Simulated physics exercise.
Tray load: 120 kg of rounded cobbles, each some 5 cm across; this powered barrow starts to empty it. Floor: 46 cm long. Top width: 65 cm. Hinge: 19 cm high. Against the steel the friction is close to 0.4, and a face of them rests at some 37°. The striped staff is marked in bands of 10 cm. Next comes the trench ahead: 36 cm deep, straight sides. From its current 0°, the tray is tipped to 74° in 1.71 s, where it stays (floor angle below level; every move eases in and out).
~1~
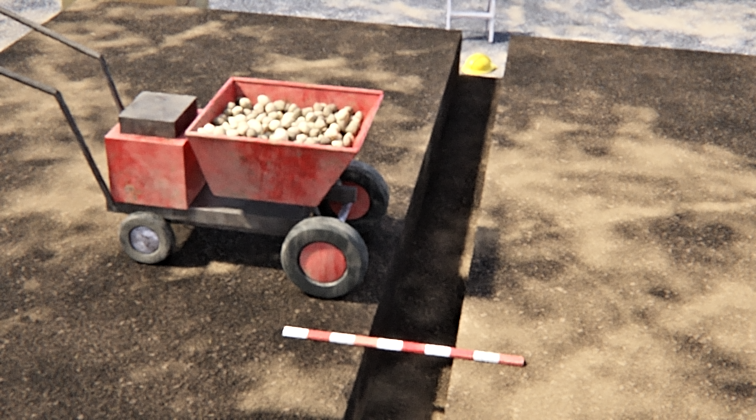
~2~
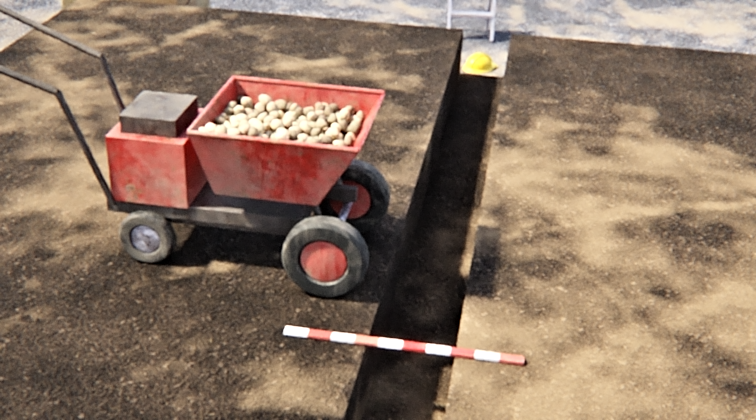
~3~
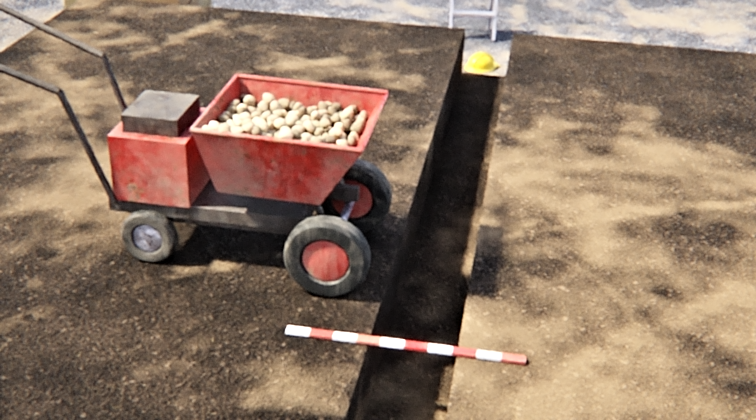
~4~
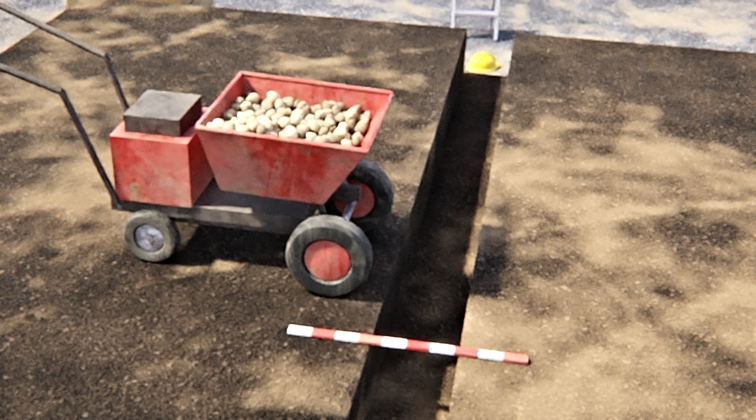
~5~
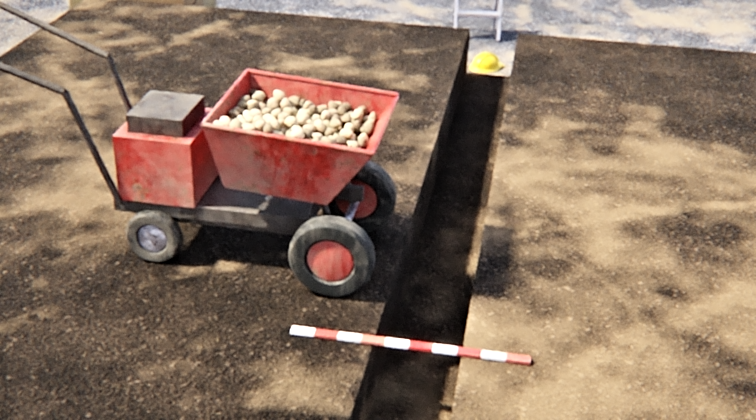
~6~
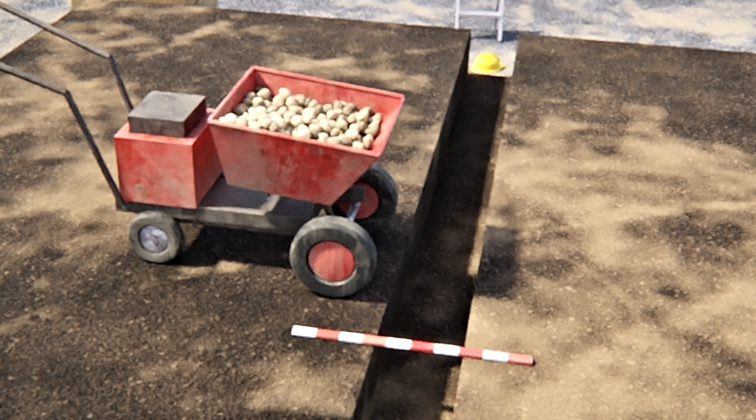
A red tray of pale stones tilts on a powered barrow beside a narrow, dark trench in sunlit, shadow-dappled ground, seen from above. The barrow stands left of the trench, with black handles at far left, a red-and-white pole across the trench in front, and a yellow object and pale ladder beyond. The tray slowly leans slightly rightward, the stones staying heaped inside, while the view drifts slightly left.
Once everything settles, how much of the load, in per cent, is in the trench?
Once it settles, about 40 per cent of the load is there.
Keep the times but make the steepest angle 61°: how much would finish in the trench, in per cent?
In that case some 20 per cent.
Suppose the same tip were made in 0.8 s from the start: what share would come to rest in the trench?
Roughly 30 per cent would.
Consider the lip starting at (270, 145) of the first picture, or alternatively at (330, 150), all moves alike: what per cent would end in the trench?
Roughly 100 in a hundred from the first, 65 in a hundred from the second.
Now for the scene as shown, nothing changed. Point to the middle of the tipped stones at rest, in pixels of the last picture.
Around (500, 274).
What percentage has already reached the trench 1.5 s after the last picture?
Around 0 per cent of it, at that instant.
Then, 1.0 s after the last picture the floor is at 62°, 99 % in the tray; the foremost stones are at (475, 236).
Then, 1.5 s after the last picture the floor is at 74°, 57 % in the tray, 1 % in the trench, 42 % past the trench; the foremost stones are at (587, 290).
Then, 1.9 s after the last picture the floor is at 74°, 30 % in the tray, 8 % in the trench, 62 % past the trench; the foremost stones are at (646, 289).
Then, 3.8 s after the last picture the floor is at 74°, 0 % in the tray, 40 % in the trench, 60 % past the trench; the foremost stones are at (670, 285).
